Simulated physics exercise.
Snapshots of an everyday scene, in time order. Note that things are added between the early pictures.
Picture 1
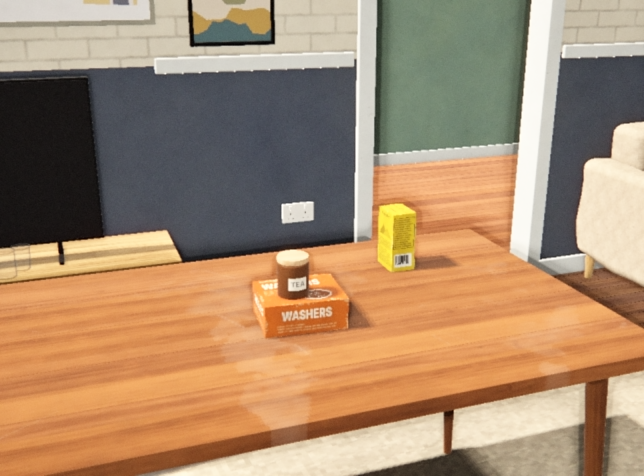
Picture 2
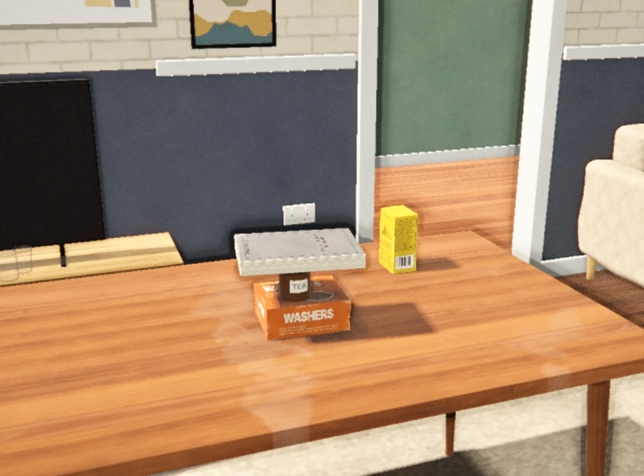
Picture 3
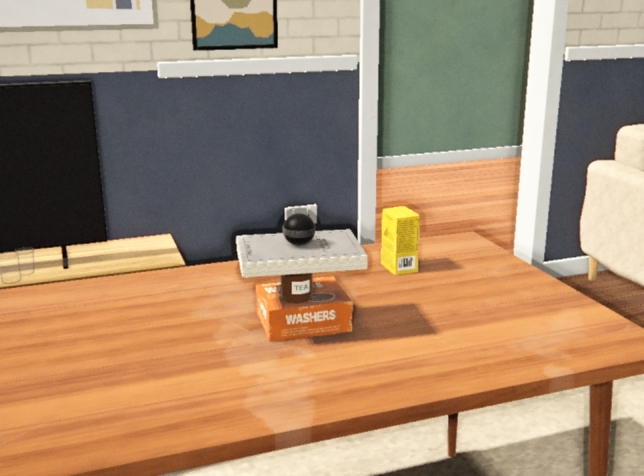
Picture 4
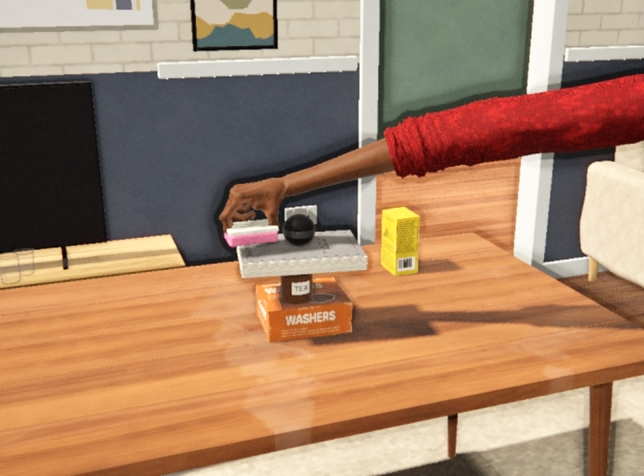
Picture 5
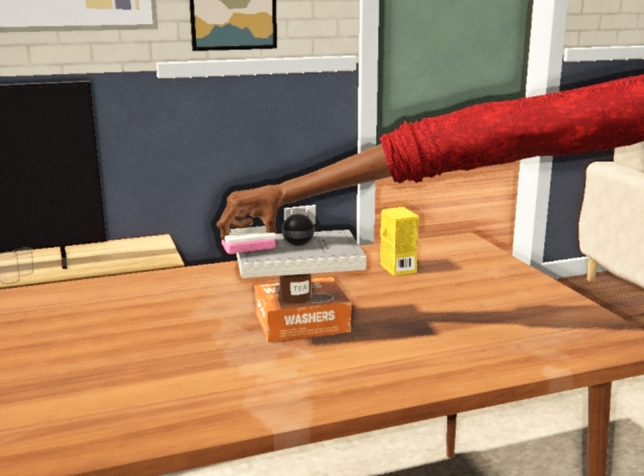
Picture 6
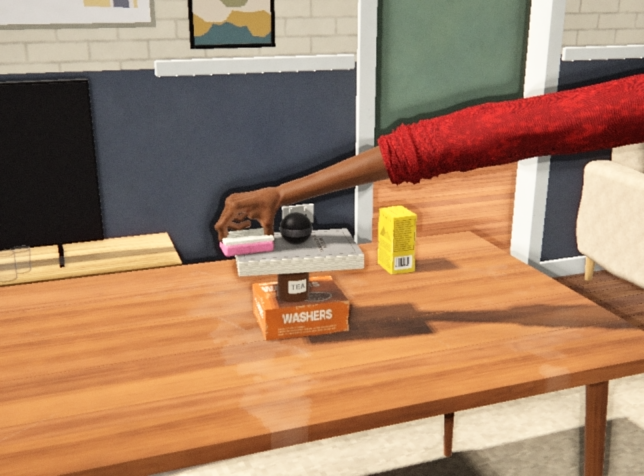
A grey book appeared on top of the brown jar on the orange box, then a black ball on the book, and a red-sleeved arm lowered a pink sponge onto the book's left end, still holding it.
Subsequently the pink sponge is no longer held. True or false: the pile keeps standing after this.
True.
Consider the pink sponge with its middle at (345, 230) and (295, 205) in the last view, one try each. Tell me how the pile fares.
Case one: The pile stands firm; case two: It topples.
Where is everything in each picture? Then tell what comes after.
In the first frame, the last thing is not in view yet; orange box (299, 305).
In the second frame, the last thing is not in view yet; grey book (298, 251).
In the third frame, the last thing is not in view yet; yellow carton (400, 240).
In the fourth frame, coming down; pink sponge (251, 233); black ball (299, 230).
In the fifth frame, coming down; pink sponge (248, 240); brown jar (296, 278).
In the sixth frame, set down, still held; pink sponge (246, 242); orange box (299, 307).
Then, 0.60 s later than the last frame, all is still.
Then, 1.60 s later than the last frame, pink sponge resting near (246, 243).
When it is over, all 6 as before. End places, in pixels of the last picture, pink sponge near (246, 243). The pile stays up.
